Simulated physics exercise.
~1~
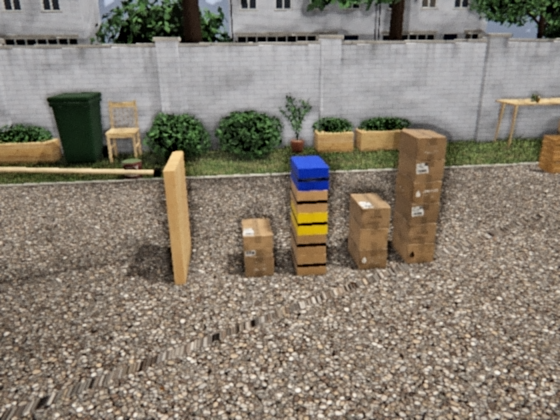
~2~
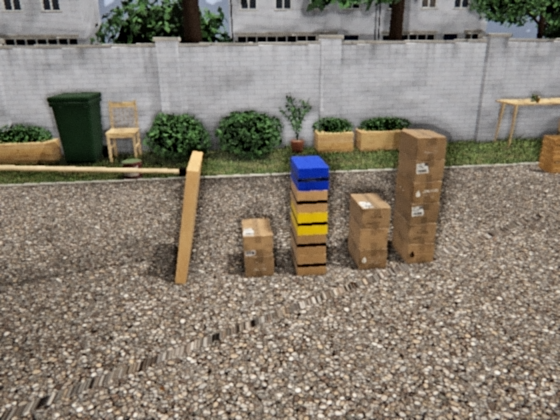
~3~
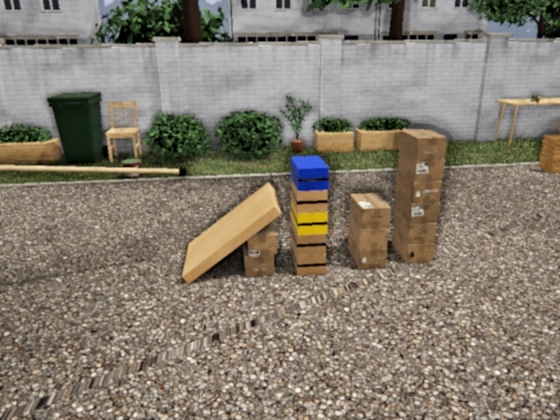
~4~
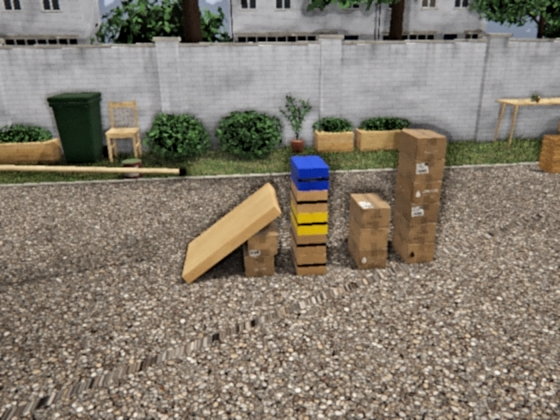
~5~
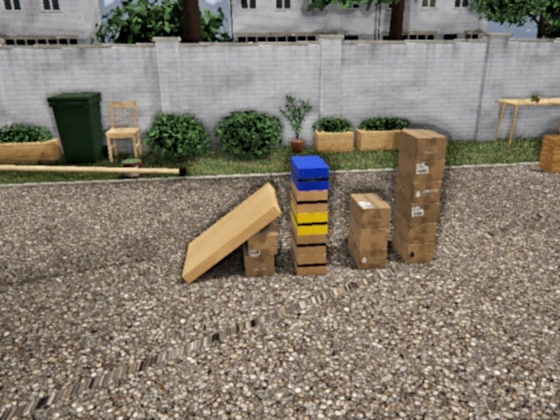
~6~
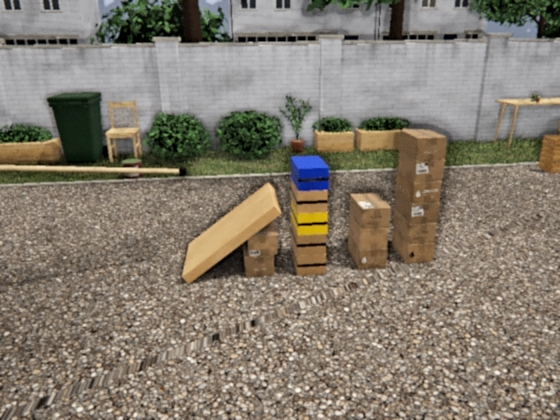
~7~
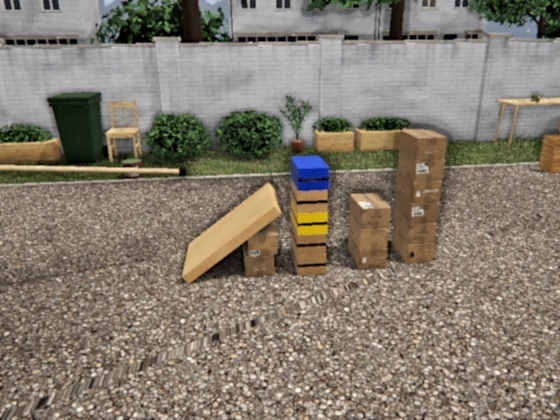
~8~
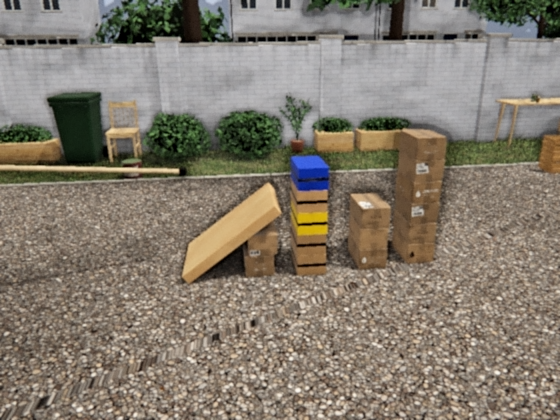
At first, a wooden board stands on end on the gravel, at the left of a row of four separate stacks of parcels, one of them marked by blue and yellow pieces. A pale pole lies low behind the board, in front of the wall and bushes. The board tips to the right, leaning toward the shortest stack. It falls further and comes to rest slanted against the top of that stack, which stays standing. Nothing more topples, and the blue and yellow parcels keep their places. It ends with the board propped there and every stack still upright.
